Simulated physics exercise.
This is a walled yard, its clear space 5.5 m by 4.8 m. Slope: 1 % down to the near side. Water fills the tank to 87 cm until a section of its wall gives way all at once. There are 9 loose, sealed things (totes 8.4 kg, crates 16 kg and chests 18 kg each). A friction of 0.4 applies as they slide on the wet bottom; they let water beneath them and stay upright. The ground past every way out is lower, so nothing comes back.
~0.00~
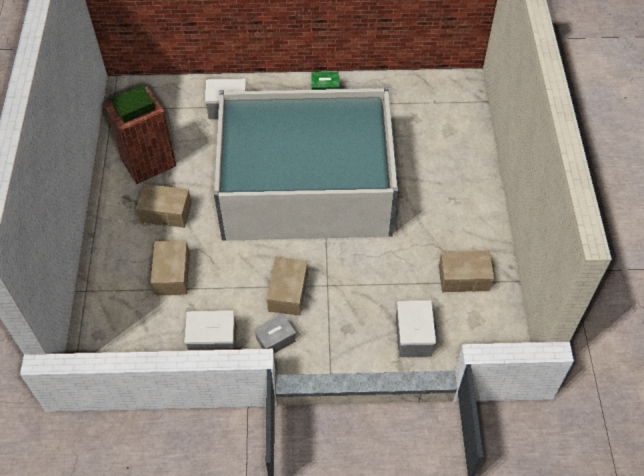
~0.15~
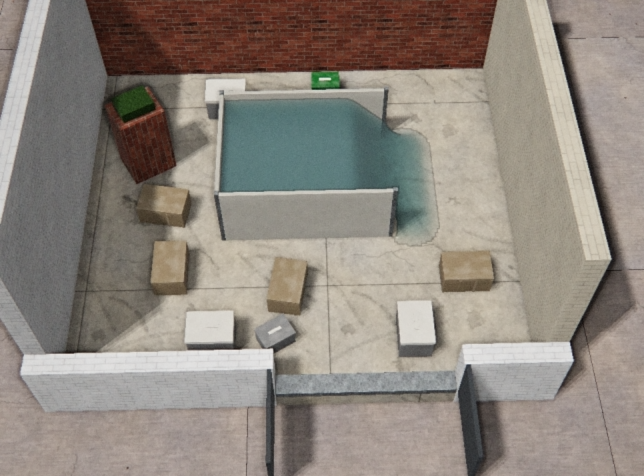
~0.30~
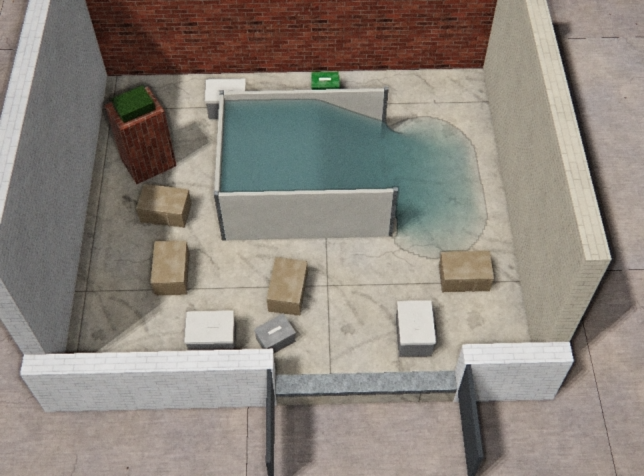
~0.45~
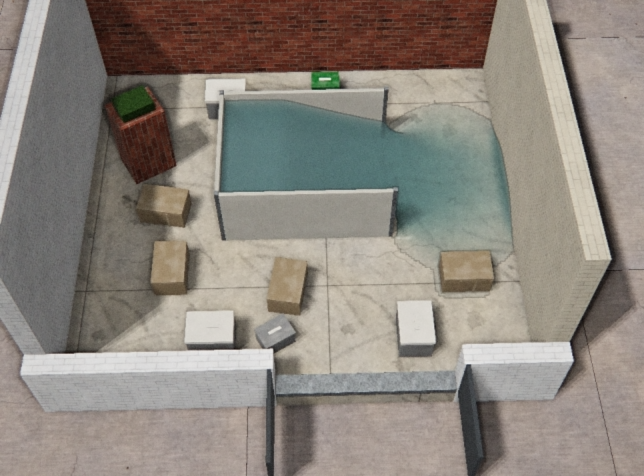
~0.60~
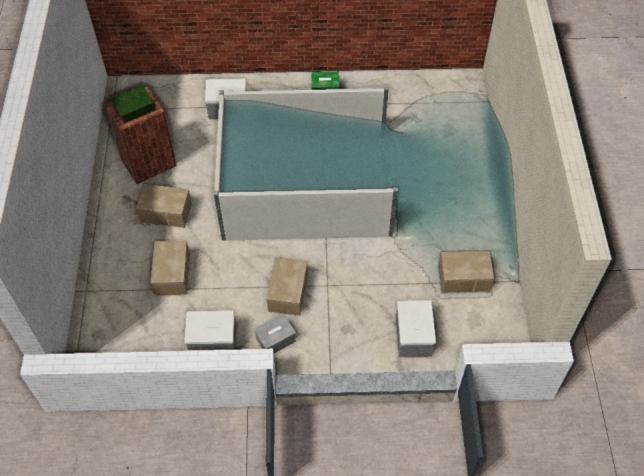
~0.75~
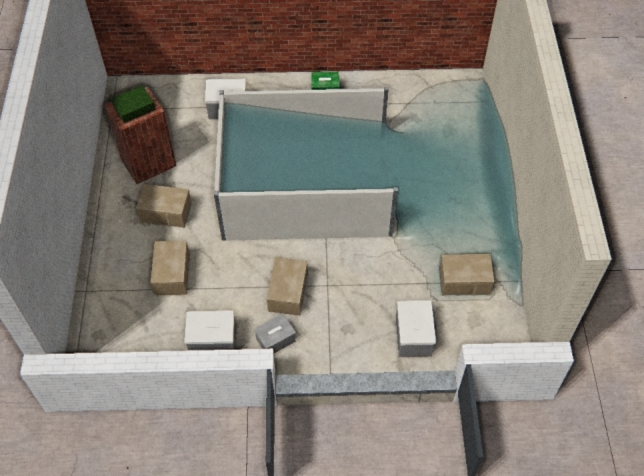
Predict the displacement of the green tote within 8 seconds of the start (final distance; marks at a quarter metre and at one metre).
Well, as for the green tote, it gets moved a long way.
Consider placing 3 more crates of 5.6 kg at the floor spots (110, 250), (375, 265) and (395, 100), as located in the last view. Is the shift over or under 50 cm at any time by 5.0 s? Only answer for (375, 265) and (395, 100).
First not far enough, second far enough.
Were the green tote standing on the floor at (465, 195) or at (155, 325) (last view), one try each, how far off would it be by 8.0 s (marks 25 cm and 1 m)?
One try each gives this: It wanders off a long way, then it goes a little way.
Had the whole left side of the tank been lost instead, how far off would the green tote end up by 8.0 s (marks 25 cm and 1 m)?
From there, the green tote gets swept far.
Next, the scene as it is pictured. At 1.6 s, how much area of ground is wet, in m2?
Somewhere about 10.5 m2, give or take.
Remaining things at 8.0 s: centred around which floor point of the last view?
Centred roughly on (171, 218).
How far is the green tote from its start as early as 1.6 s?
Displacement near 0 cm.
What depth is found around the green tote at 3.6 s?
Somewhere close to 11 cm.
After 1.6 s the green tote is near (325, 79), 0.0 m from its start, aground; 0 of 9 are out; 0 afloat.
After 3.6 s the green tote is near (165, 86), 2.3 m from its start, afloat; 1 of 9 are out; 2 afloat.
After 5.6 s the green tote is near (156, 95), 2.4 m from its start, afloat; 1 of 9 are out; 8 afloat.
After 8.0 s the green tote is near (165, 104), 2.3 m from its start, afloat; 1 of 9 are out; 8 afloat.
